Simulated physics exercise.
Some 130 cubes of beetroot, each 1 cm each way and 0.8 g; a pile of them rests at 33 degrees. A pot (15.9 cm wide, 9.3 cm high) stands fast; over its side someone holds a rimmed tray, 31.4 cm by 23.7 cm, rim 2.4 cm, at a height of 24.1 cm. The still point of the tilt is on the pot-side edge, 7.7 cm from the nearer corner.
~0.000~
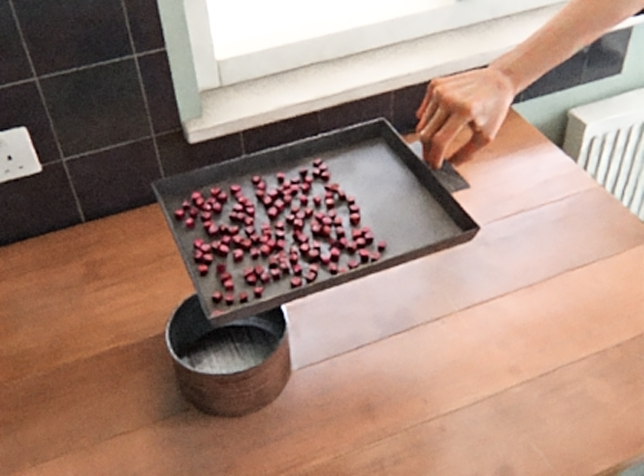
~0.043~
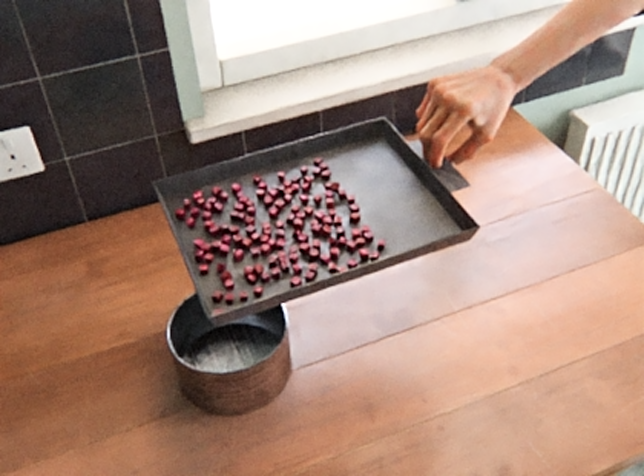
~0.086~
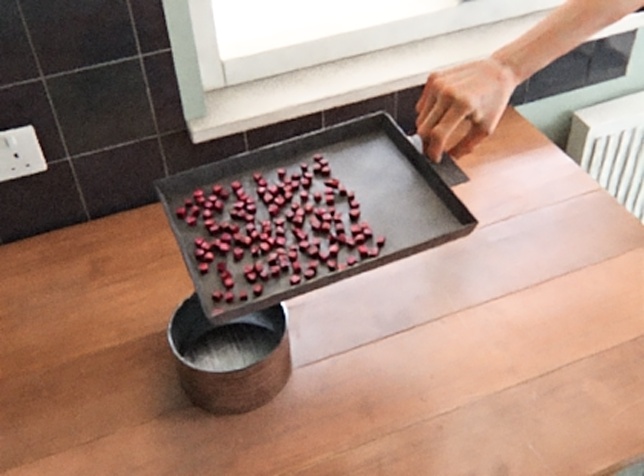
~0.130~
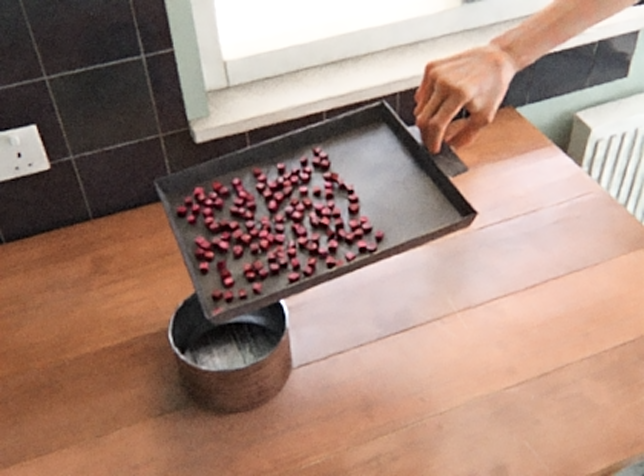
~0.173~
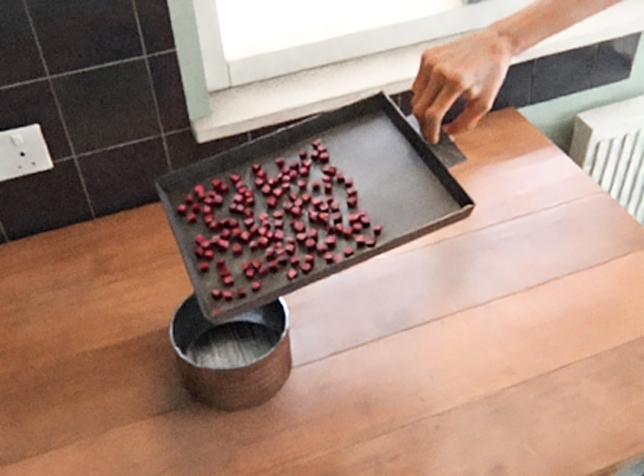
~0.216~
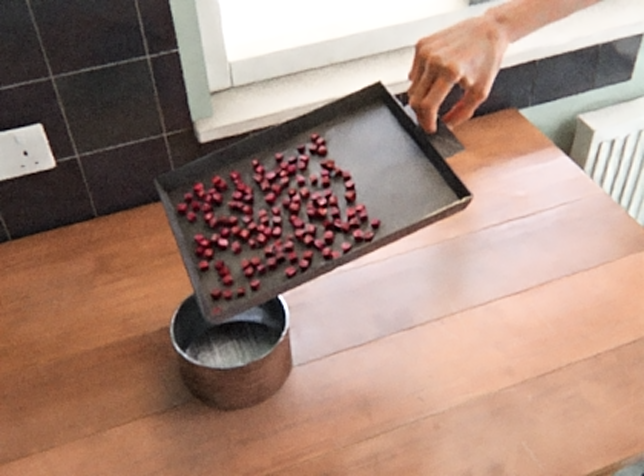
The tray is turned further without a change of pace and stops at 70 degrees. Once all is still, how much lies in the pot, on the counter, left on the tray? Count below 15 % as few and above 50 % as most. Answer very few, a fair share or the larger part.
Pot: Very few, counter: A fair share, tray: The larger part.
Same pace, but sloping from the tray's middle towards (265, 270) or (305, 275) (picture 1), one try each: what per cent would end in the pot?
Some 0 and 0 per cent.
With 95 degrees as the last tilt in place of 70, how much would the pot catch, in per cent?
In that case some 0 per cent.
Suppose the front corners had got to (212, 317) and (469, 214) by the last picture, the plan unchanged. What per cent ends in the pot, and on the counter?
Pot 0, counter 40.
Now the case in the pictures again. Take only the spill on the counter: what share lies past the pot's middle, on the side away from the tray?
Roughly 100 per cent.
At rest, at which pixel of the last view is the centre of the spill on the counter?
Near (104, 467).
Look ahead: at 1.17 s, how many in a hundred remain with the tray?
About 70 per cent.
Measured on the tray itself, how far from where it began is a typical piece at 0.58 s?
Roughly 2 cm.
After 0.58 s, tilt 41 degrees; the tray holds 100 %, the pot 0 %.
After 0.82 s, tilt 59 degrees; the tray holds 100 %, the pot 0 %.
After 1.17 s, tilt 70 degrees; the tray holds 70 %, the pot 0 %.
By 2.4 s all is still; pot 0 %, counter 35 %, tray 65 %.
